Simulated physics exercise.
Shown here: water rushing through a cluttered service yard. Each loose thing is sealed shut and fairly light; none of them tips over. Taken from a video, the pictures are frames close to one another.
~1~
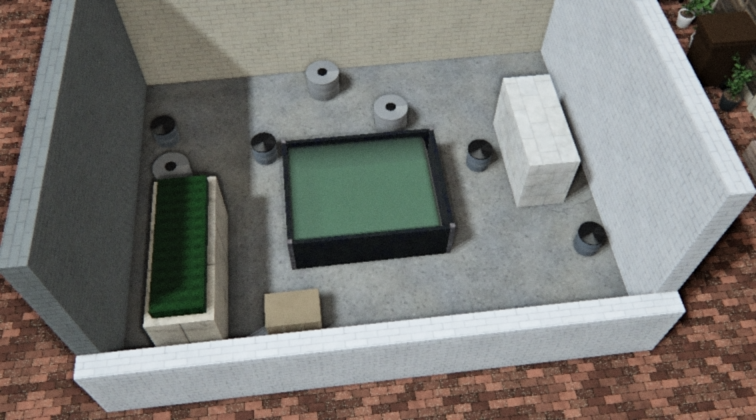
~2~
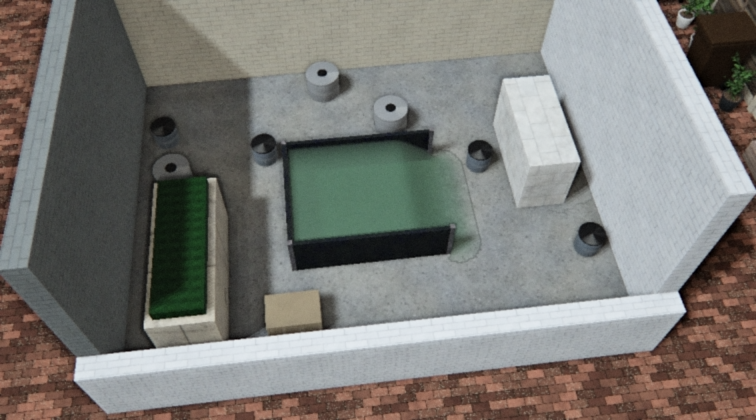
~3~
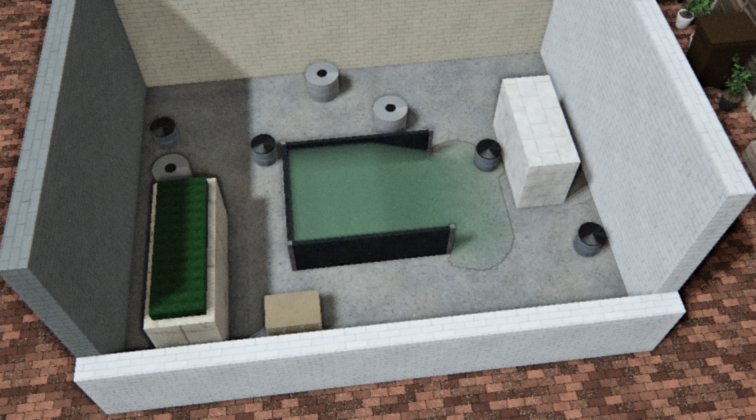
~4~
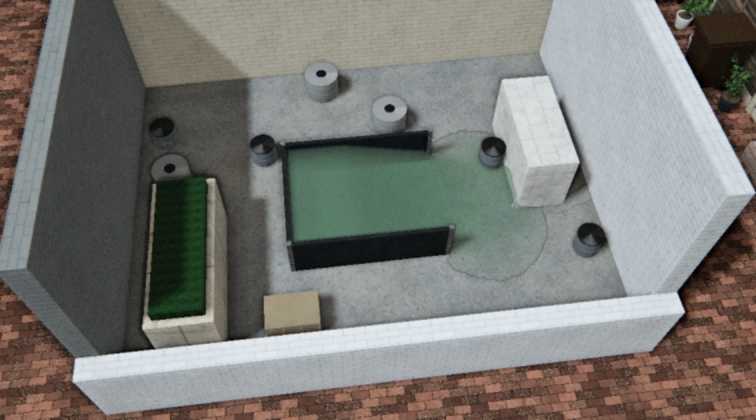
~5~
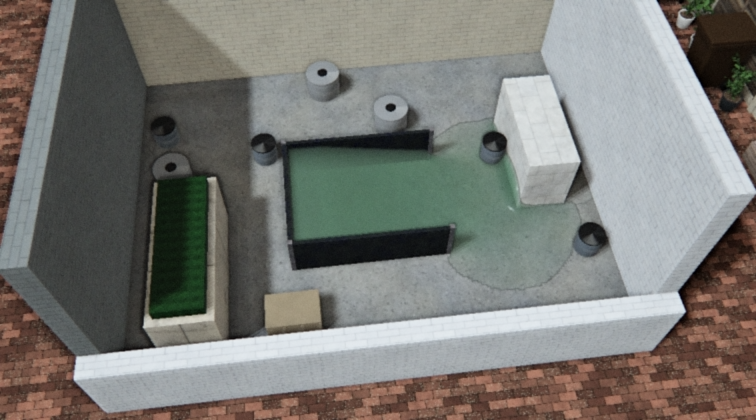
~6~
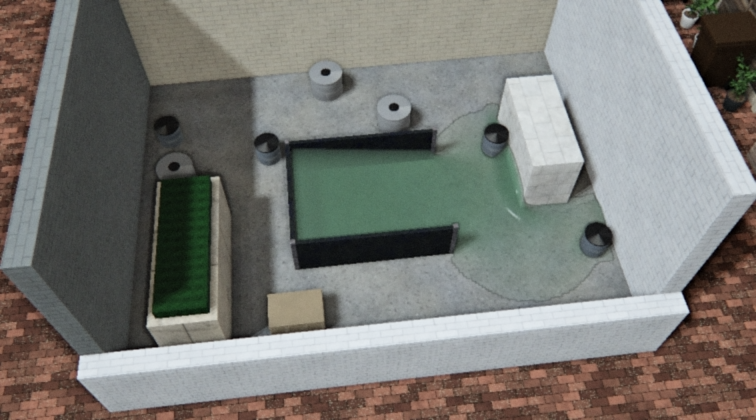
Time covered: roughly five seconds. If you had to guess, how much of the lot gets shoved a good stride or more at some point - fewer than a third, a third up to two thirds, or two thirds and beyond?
It is a middling share of a third to two thirds.
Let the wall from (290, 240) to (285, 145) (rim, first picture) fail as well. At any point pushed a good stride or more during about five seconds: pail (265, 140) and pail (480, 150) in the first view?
Here's the pair: Made it that far, then came up short.
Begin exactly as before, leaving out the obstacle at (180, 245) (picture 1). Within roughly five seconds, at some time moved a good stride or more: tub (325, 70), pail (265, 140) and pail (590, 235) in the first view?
Taking them in turn, the first traveled far, the second stayed within range, and the third traveled far.
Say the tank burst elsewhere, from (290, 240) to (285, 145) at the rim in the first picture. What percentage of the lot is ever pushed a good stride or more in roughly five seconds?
Estimate: Close to 90 in a hundred.
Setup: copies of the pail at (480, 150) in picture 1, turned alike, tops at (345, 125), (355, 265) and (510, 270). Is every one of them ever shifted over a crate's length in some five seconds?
Stays put, displaced, displaced.
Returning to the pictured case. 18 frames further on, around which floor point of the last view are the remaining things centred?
Roughly at (299, 181) in the last view.
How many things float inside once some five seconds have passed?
3 in total.
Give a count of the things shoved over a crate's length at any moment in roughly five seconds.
The total is 3.
A moment on, 1 of 8 are well off their spots; 2 afloat.
Next, 2 of 8 are well off their spots; 1 afloat.
Later, 3 of 8 are well off their spots; 1 afloat.
In the end, 3 of 8 are well off their spots, and 3 have been at some point; 3 afloat.
